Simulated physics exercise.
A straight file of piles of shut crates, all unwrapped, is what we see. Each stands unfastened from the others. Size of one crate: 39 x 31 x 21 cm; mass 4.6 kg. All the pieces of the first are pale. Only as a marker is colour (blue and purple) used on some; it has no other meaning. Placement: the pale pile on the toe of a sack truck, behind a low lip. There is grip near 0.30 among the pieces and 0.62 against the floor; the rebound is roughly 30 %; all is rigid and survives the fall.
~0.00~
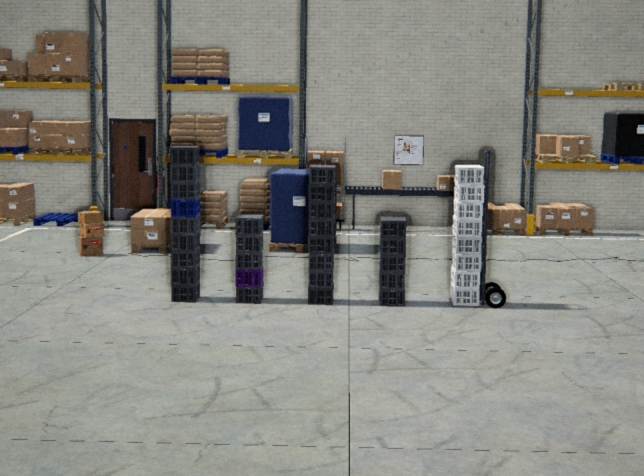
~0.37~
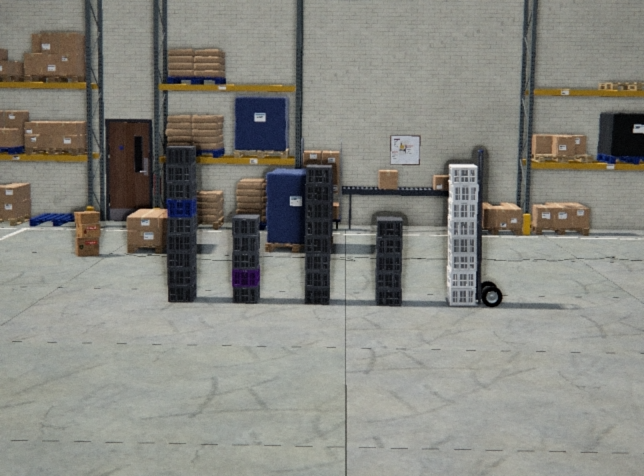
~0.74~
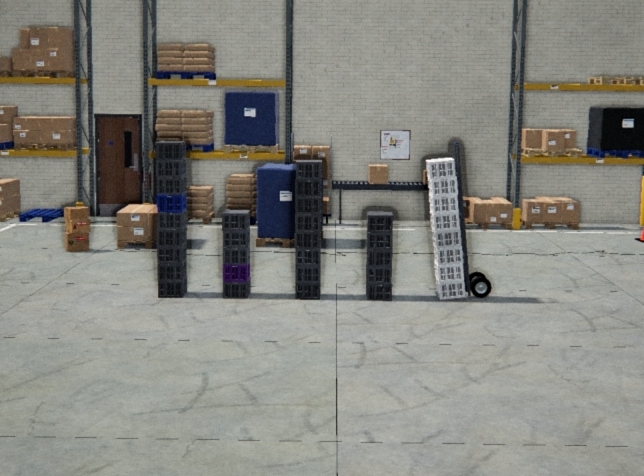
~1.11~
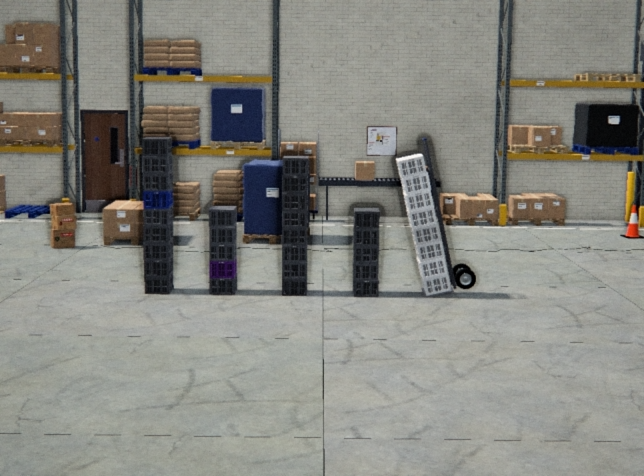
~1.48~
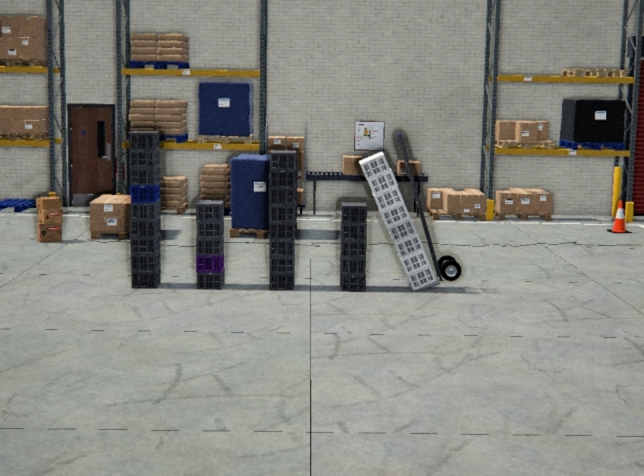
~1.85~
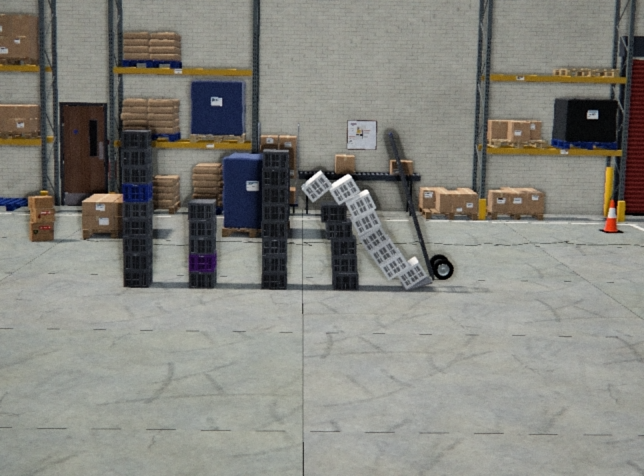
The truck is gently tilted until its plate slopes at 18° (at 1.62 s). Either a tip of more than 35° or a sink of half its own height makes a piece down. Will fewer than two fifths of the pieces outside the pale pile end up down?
No.
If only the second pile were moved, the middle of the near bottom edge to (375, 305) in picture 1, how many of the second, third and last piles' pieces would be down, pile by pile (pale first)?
Then, pile by pile: Second 4, third 8, last 9.
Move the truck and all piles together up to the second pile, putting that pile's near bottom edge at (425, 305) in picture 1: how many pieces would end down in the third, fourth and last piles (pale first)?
In that case third pile 0, fourth pile 0, last pile 0.
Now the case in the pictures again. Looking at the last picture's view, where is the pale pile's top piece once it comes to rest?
Somewhere about (262, 253).
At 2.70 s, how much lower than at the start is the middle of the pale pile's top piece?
Roughly 60 cm.
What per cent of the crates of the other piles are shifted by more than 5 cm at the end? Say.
Shifted: 80 per cent.
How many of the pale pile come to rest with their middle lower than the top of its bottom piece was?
I count 3 in total.
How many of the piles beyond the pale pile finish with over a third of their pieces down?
4 altogether.
Around 2.70 s, 8 of the pale pile down; 4 of the 27 other crates down.
Around 4.16 s, 7 of the pale pile down; 15 of the 27 other crates down; purple crate tipped 53°, 13 cm lower; blue crate tipped 15°.
Finally (6.0 s), 7 of the pale pile down; 22 of the 27 other crates down; blue crate on its side; purple crate tipped 54°, 13 cm lower. That is 81 per cent. Seen by the last camera, middles, blue crate near (45, 271), purple crate near (177, 271).
